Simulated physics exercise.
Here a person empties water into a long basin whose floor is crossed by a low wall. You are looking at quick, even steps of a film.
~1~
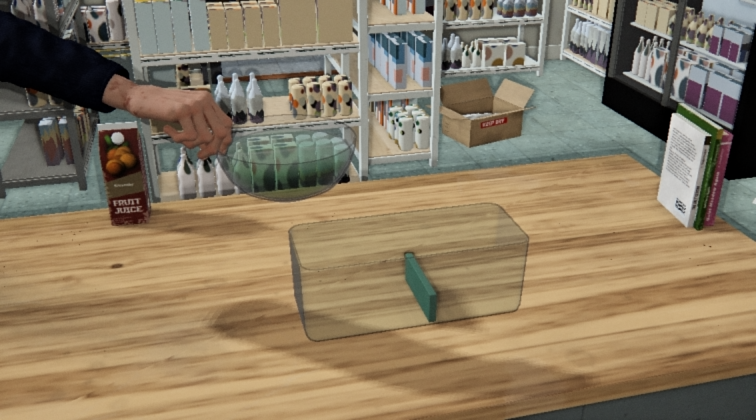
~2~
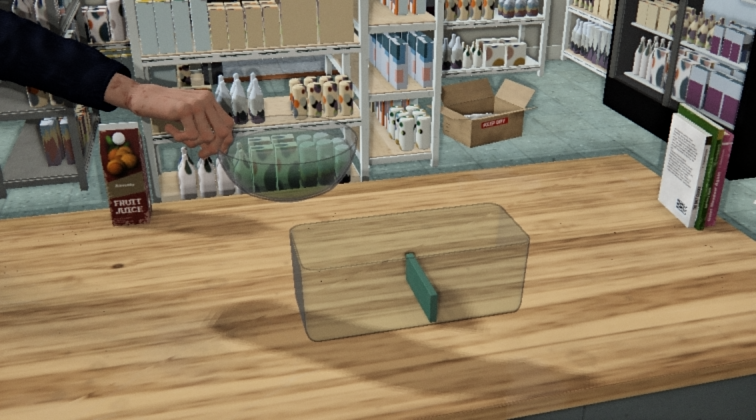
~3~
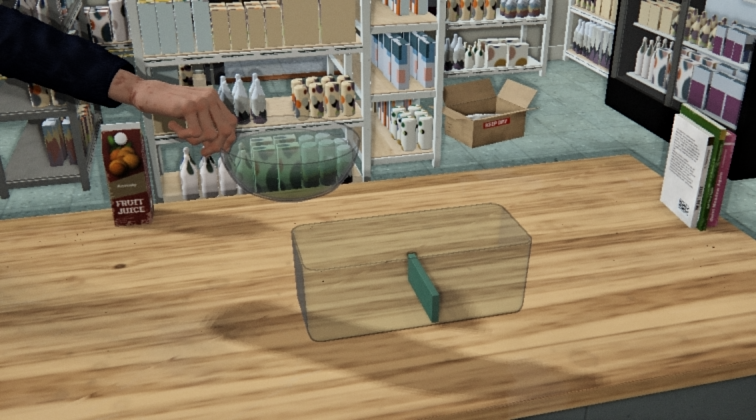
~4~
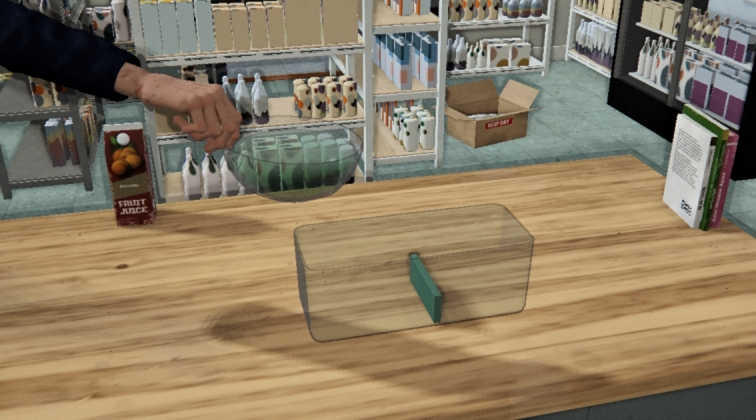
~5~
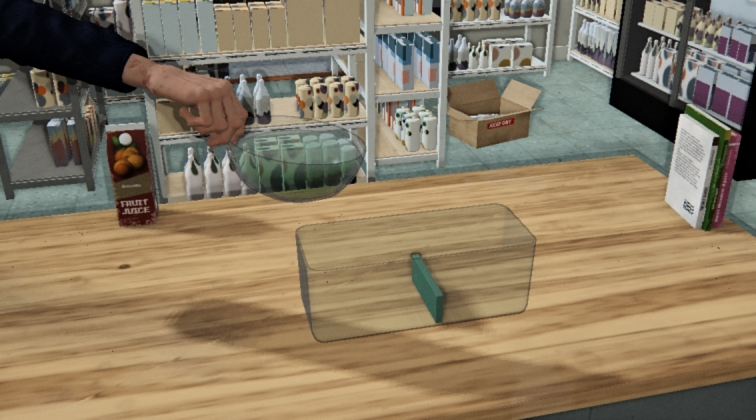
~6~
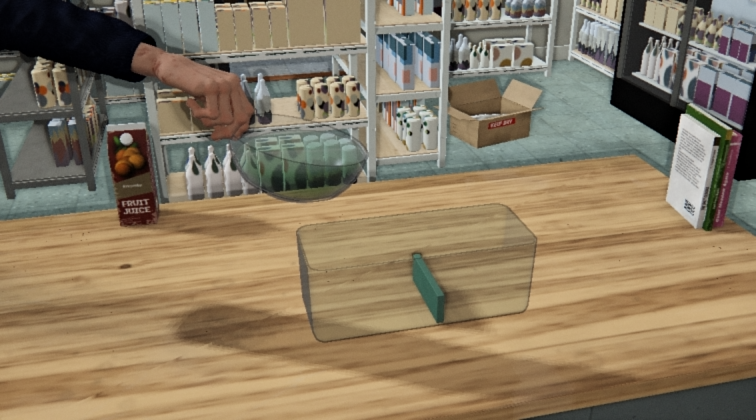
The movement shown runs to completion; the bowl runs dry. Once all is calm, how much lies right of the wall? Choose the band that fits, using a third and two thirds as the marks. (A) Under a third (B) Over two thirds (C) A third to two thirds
The answer is A.
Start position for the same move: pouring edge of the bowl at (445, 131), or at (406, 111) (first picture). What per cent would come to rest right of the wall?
First try: Near 80 percent; second try: Near 70 percent.
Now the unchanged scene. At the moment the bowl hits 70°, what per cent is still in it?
Near 30 %.
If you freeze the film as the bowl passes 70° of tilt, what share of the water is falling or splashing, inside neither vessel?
Share in flight: Approx. 35 %.
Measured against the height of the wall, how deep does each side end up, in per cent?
On the left it sits near 70, while on the right it sits near 10.
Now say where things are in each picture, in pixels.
In the first frame, it leans 0°; its right rim is at (354, 133); the water meets the walls at (219, 154) and (350, 143); the long basin's rim runs from (295, 249) to (514, 222); the wall's top is at (420, 274).
In the second frame, it leans 1°; its right rim is at (355, 134); the water meets the walls at (220, 155) and (351, 144).
In the third frame, it leans 2°; its right rim is at (357, 136); the water meets the walls at (223, 155) and (352, 144).
In the fourth frame, it leans 5°; its right rim is at (361, 139); the water meets the walls at (226, 154) and (356, 146).
In the fifth frame, it leans 9°; its right rim is at (364, 144); the water meets the walls at (230, 154) and (360, 147).
In the sixth frame, it leans 14°; its right rim is at (366, 150); the water meets the walls at (234, 154) and (364, 147).
A moment on, the bowl is tipped part way and 31 per cent is still to pour, 31 is left of the wall and 2 right of it.
Next, the bowl is tipped right over and 0 per cent is still to pour, 85 is left of the wall and 6 right of it.
Then the bowl is tipped right over and 0 per cent is still to pour, 82 is left of the wall and 11 right of it.
Later the bowl is tipped right over and 0 per cent is still to pour, 82 is left of the wall and 11 right of it.
In the end 82 per cent lies left of the wall, 11 right of it and 7 outside.
